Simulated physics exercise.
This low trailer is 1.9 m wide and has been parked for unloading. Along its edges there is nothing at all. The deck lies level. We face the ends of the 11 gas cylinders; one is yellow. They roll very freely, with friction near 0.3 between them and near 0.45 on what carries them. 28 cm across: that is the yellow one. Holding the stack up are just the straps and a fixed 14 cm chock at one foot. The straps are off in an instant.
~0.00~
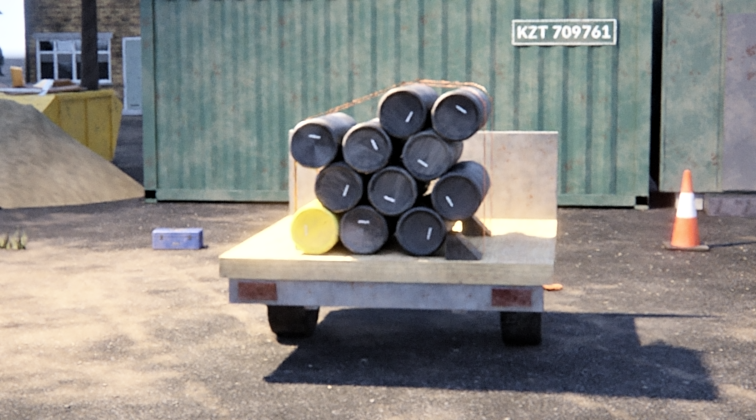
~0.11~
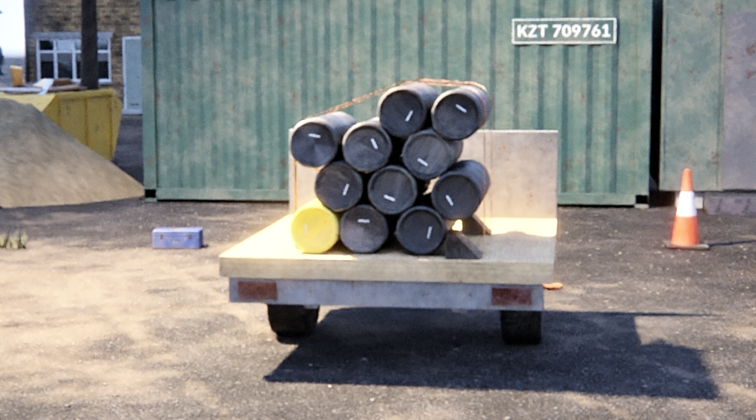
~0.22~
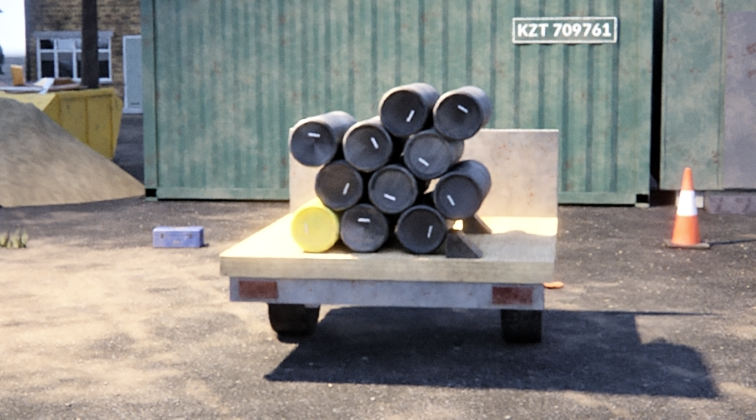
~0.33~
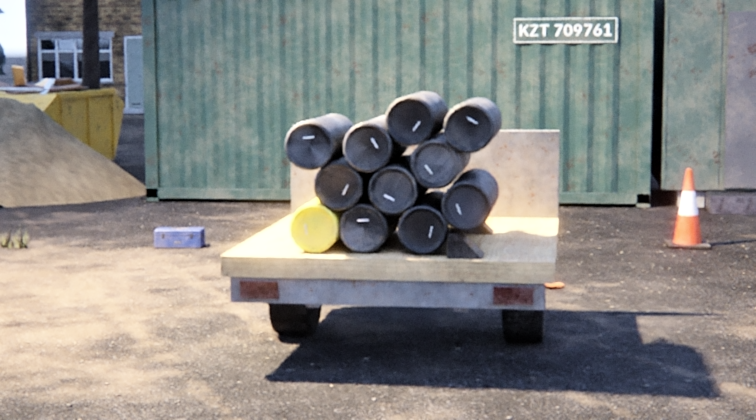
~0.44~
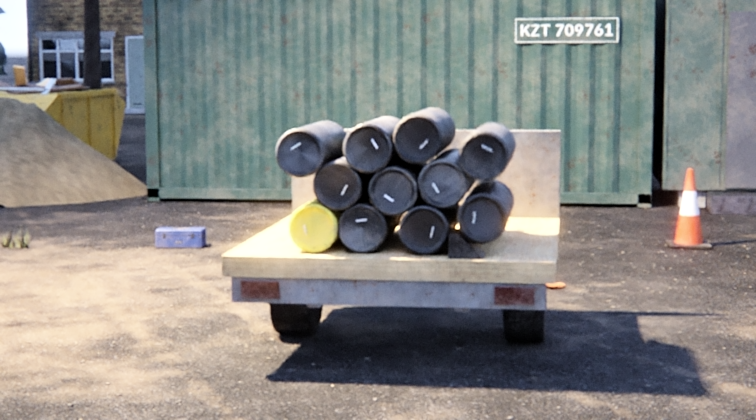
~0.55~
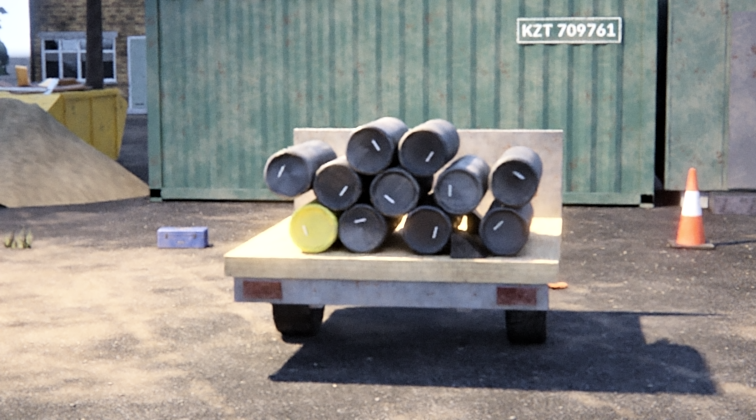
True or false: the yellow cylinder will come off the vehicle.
True.
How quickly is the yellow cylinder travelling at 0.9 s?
About 0.5 m/s.
By 0.9 s, yellow is on the deck, 40 cm from the left edge, rolling left; 2 off so far.
By 1.1 s, yellow is on the deck, 25 cm from the left edge, rolling left; 3 off so far.
By 1.4 s, yellow is on the deck, 10 cm from the left edge, rolling left; 4 off so far.
By 1.7 s, yellow is dropping off the left side; 6 off so far.
Finally (5.1 s), yellow is on the ground to the left; 6 off so far.
